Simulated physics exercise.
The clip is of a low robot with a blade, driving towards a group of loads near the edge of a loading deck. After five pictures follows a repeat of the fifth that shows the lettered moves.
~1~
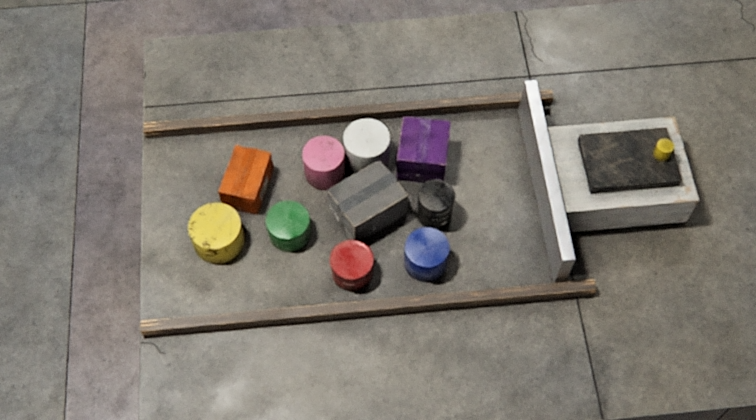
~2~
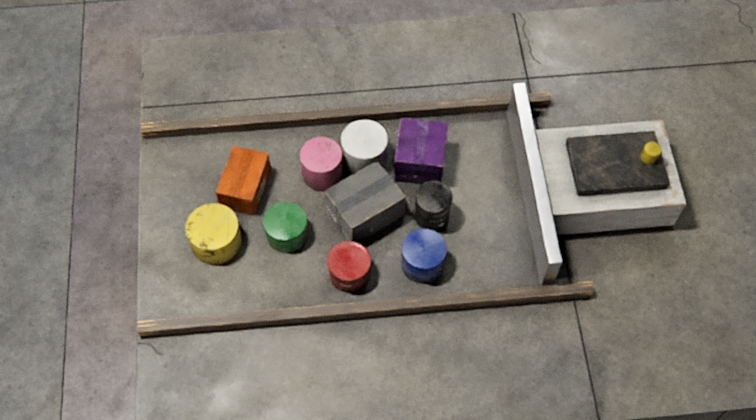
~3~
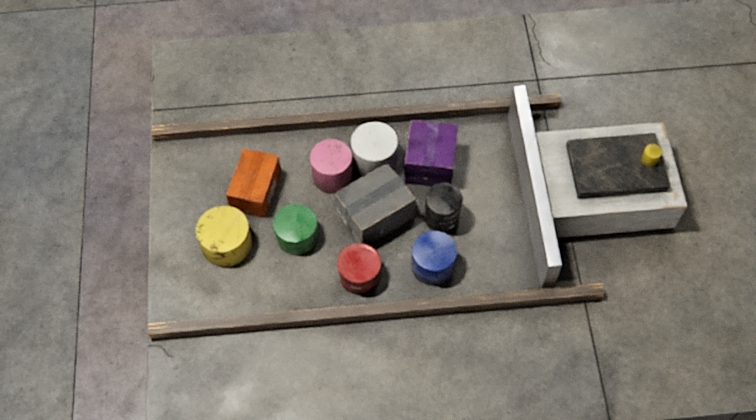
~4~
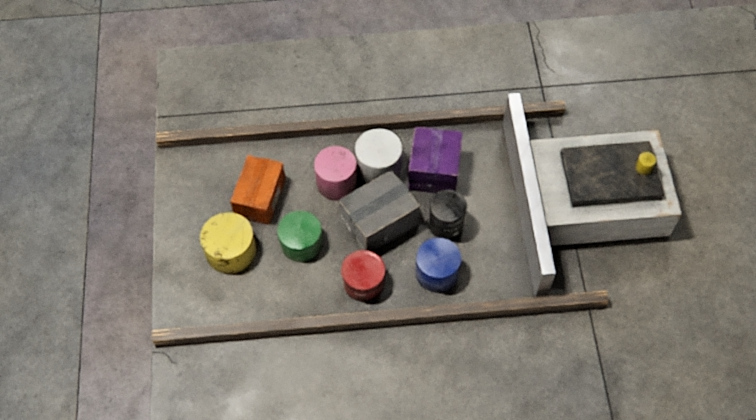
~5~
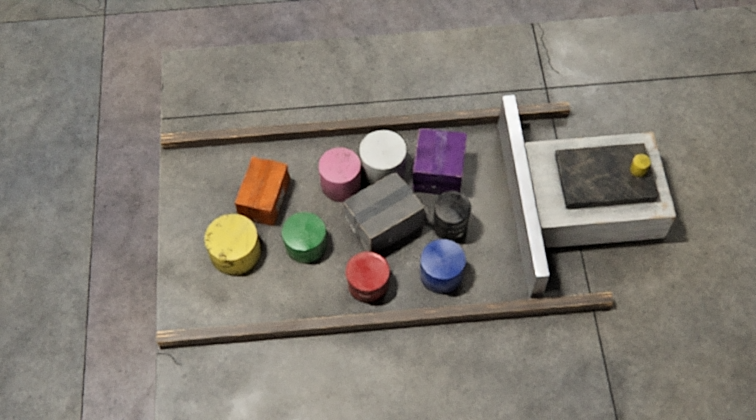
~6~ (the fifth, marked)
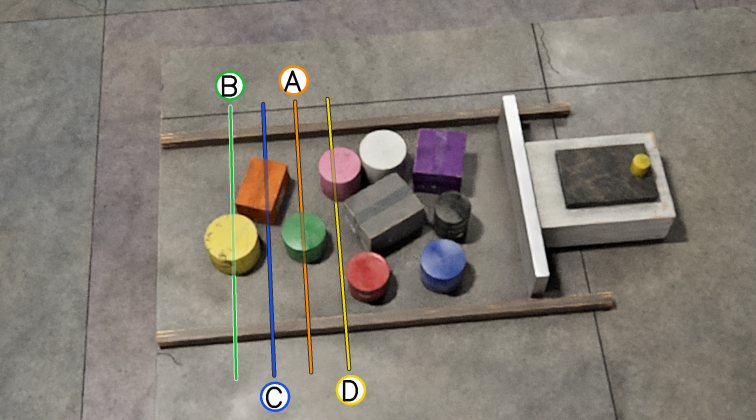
On a grey deck, a low white robot with a blade creeps left towards colourful loads.
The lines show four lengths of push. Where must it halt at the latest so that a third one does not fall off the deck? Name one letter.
At C, and not beyond.
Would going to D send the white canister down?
No.
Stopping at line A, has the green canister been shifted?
By then, yes.
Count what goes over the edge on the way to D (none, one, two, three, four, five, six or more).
The count is none.
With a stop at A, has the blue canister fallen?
By then, no.
On the marked copy, A at (303, 227); B at (233, 233); C at (268, 230); D at (338, 224).
With C. Early on, robot (507, 183); pink canister (313, 182); blue canister (410, 269).
Further on, robot (413, 190); yellow canister (170, 250); green canister (212, 269).
At the end, robot (344, 196); yellow canister over the edge; orange parcel over the edge; two fallen.
As for the rest, A is within the limit but short; B drops three; D is within the limit but short.
